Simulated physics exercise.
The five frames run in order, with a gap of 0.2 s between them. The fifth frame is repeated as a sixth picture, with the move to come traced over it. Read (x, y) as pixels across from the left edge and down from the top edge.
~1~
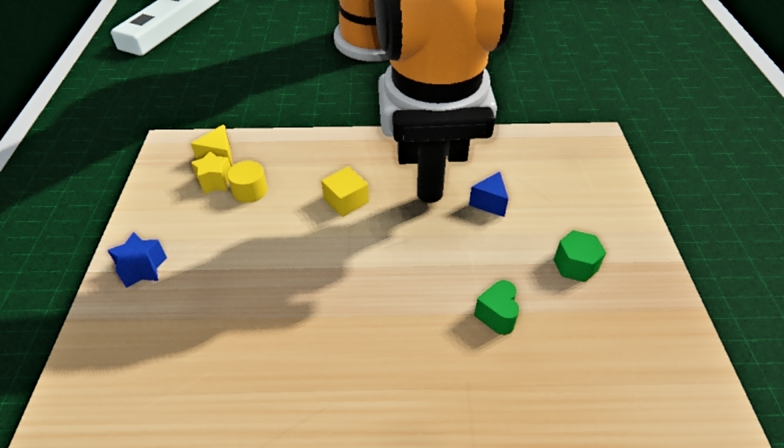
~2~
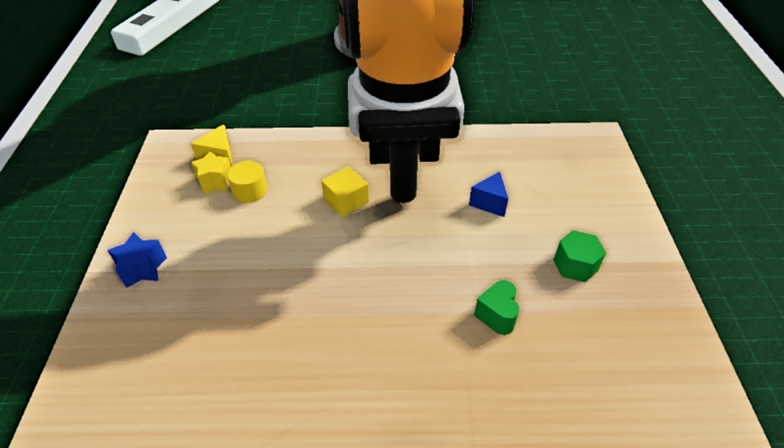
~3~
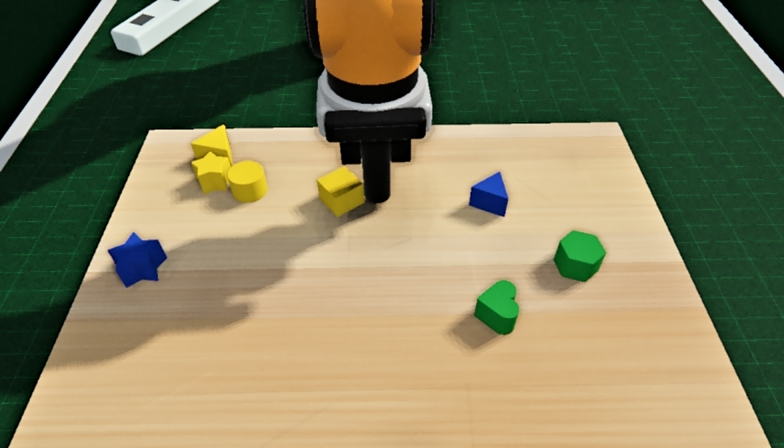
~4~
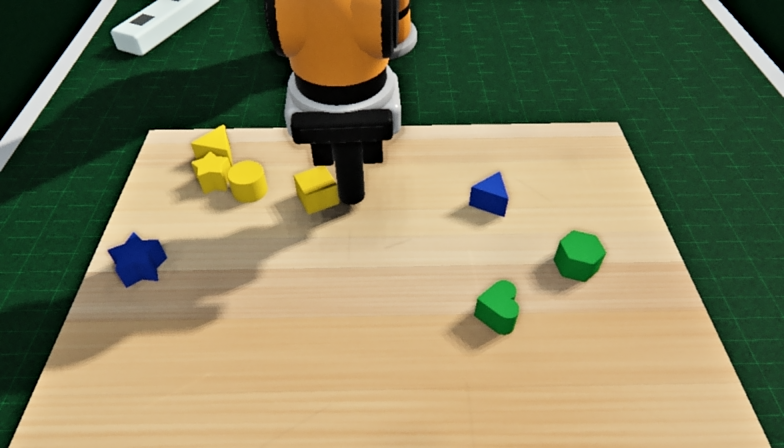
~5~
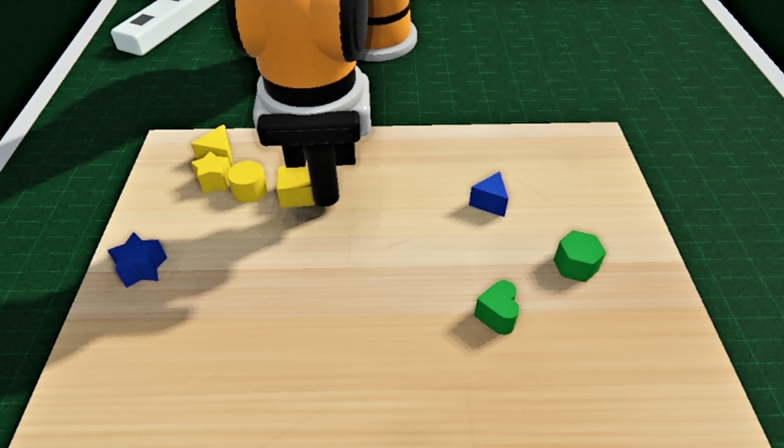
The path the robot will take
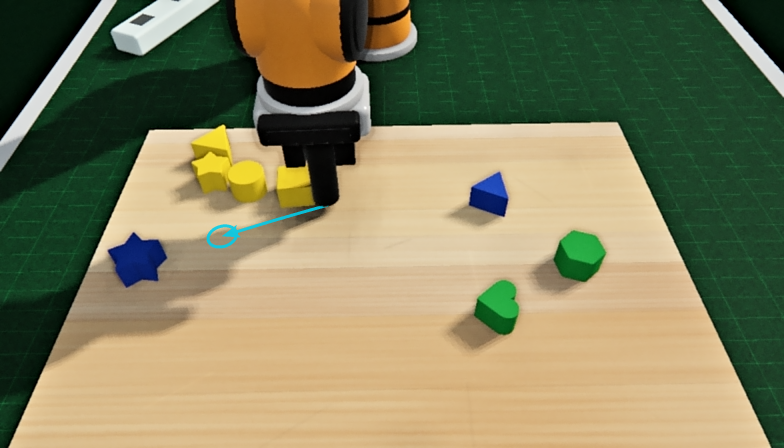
On a wooden tabletop, a robot arm's black rod moves left and pushes a yellow block toward the other yellow blocks.
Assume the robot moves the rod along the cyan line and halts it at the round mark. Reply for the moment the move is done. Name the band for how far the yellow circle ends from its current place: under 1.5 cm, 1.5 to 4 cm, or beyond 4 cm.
Overall it shifts less than 1.5 cm.
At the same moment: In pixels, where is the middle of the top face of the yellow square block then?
At (274, 178).
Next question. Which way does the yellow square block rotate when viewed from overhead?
Looking from above, the answer is clockwise.
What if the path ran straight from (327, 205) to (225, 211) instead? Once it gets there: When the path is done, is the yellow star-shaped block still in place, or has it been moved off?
By the end it has moved.
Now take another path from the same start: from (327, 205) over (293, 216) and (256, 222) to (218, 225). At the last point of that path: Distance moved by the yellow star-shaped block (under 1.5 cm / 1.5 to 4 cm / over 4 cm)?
The answer is under 1.5 cm.
Drawn move, from (327, 205) directly to (222, 236).
What follows on the original path. One third of the way, rod at (292, 207); yellow circle at (241, 169); yellow square block at (277, 177), turned 55° clockwise.
Two thirds of the way, rod at (255, 218); yellow circle at (239, 167); yellow square block at (274, 178), turned 70° clockwise.
At the end, rod at (220, 229); blue star-shaped block still; yellow circle at (239, 167); yellow square block at (274, 178), turned 70° clockwise.
